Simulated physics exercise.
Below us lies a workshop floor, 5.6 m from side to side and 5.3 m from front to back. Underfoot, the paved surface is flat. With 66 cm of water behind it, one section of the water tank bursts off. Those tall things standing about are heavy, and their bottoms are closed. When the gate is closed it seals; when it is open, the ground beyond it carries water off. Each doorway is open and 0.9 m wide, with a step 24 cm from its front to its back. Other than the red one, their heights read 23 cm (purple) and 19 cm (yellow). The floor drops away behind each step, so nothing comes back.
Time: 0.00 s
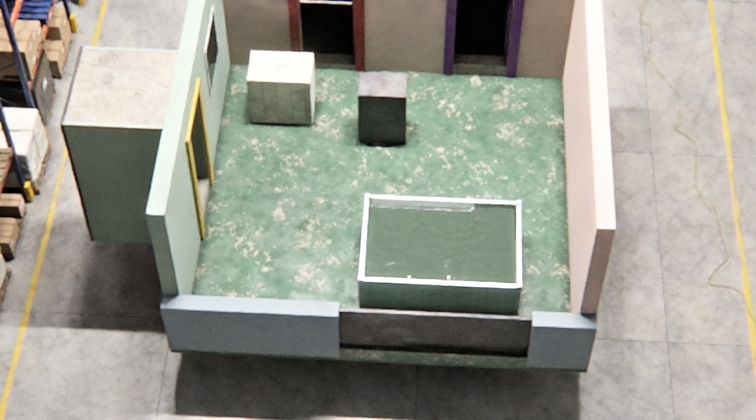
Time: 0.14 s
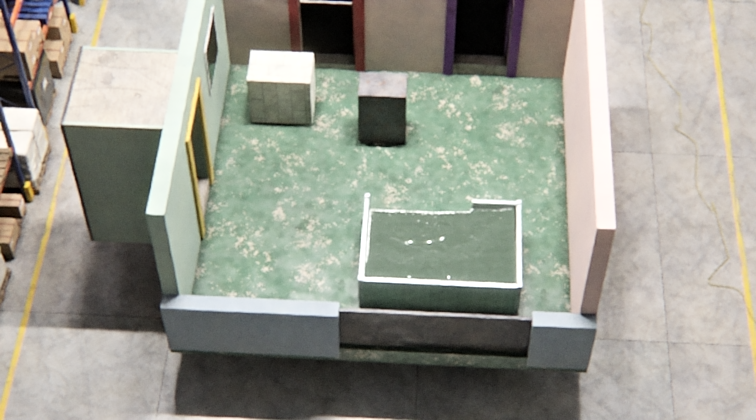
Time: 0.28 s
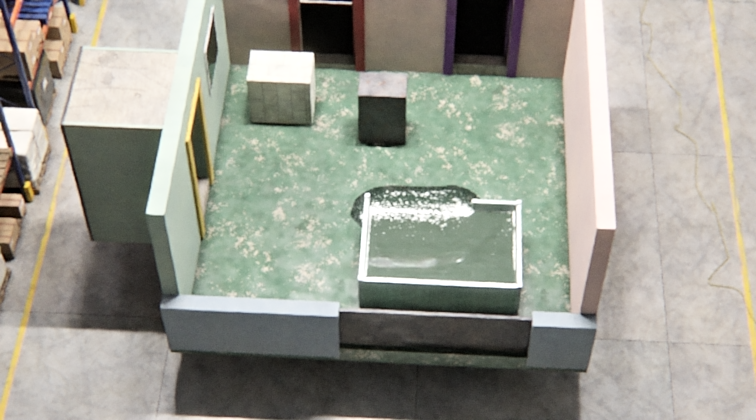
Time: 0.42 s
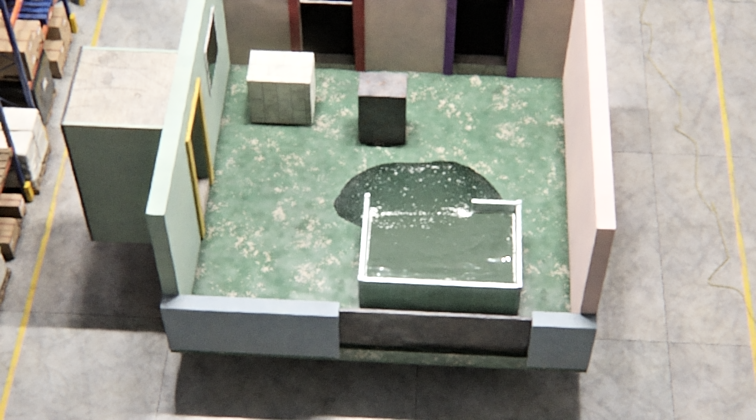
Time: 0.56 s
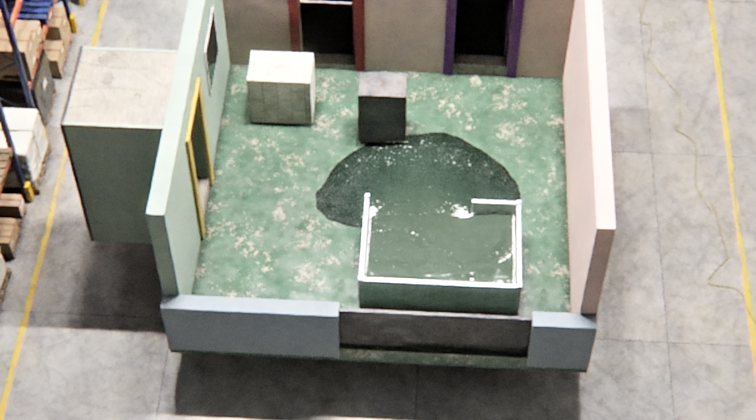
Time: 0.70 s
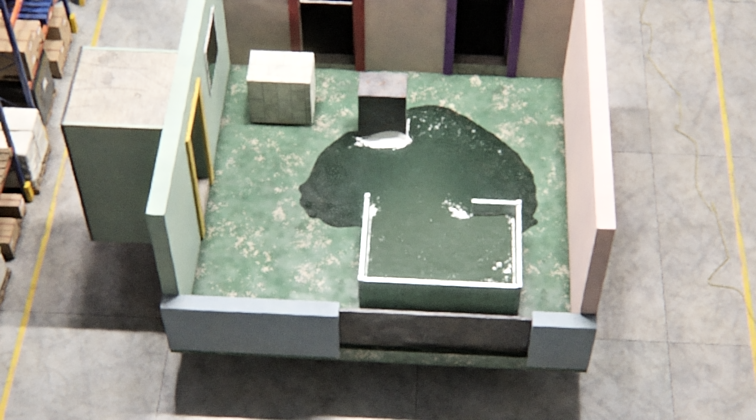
Water poured through a gap in the far side of a tank, spreading a wide dark puddle across the green floor and meeting the dark block behind it, while the yellow door stayed dry.
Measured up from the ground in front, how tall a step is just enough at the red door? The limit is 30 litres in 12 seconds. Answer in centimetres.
It needs to be about 11 cm tall.
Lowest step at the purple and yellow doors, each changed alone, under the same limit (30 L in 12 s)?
Close to 21 cm (purple) and close to 5.5 cm (yellow).
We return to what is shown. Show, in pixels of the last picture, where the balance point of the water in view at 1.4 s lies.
The centre of all the water is around (429, 213).
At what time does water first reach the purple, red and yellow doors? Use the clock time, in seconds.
It arrives at the purple door at 1.0 s, the red door at 1.6 s and the yellow door at 2.4 s.
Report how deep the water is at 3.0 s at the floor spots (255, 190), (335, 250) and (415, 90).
First spot about 2 cm, second about 0 cm, third about 10 cm.
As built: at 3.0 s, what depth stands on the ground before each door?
Purple door 19 cm, red door 11 cm, yellow door 8 cm.
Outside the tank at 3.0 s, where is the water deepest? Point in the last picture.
Check close to (563, 81).
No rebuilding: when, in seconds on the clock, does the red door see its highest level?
At about 5.5 s.
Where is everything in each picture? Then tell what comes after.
In the first picture, the water tank at (441, 243) is whole and still, 66 cm deep; the red door at (327, 26) is dry.
In the second picture, the gap is on the far side, the front 0.3 m out at a hidden place; the back of the water tank holds 66 cm.
In the third picture, the front is at (440, 190), 0.8 m from the gap on the far side; 1.3 m2 of floor is wet, 65 cm left at the back.
In the fourth picture, the gap is on the far side, the front 1.3 m out at (426, 166); the back of the water tank holds 58 cm.
In the fifth picture, the front is at (427, 138), 1.9 m from the gap on the far side; 4.2 m2 of floor is wet, 58 cm left at the back.
In the sixth picture, water pours out on the far side and has run 2.5 m, to (425, 110); about 6 cm deep outside, 54 cm at the back; the red door at (327, 26), 3.7 m from the gap, is still 1.6 m from the nearest water.
After 1.4 s water covers 40 % of the floor, deepest (40 cm) near (397, 148); it has not reached the red door.
After 3.0 s water covers 60 % of the floor, deepest (30 cm) near (563, 81); 11 cm at the red door, 9 litres in over its 11 cm step.
After 12.0 s water covers 100 % of the floor, deepest (12 cm) near (447, 339); 5 cm at the red door, 30 litres in over its 11 cm step.
At the red door as built, the water arrived by 1.6 s and peaked near 16 cm at 5.4 s.
Run again over the same 12 s with other heights there, 41 litres in over 10 cm, 21 litres over 12 cm. The limit of 30 litres is kept from about 11 cm up.
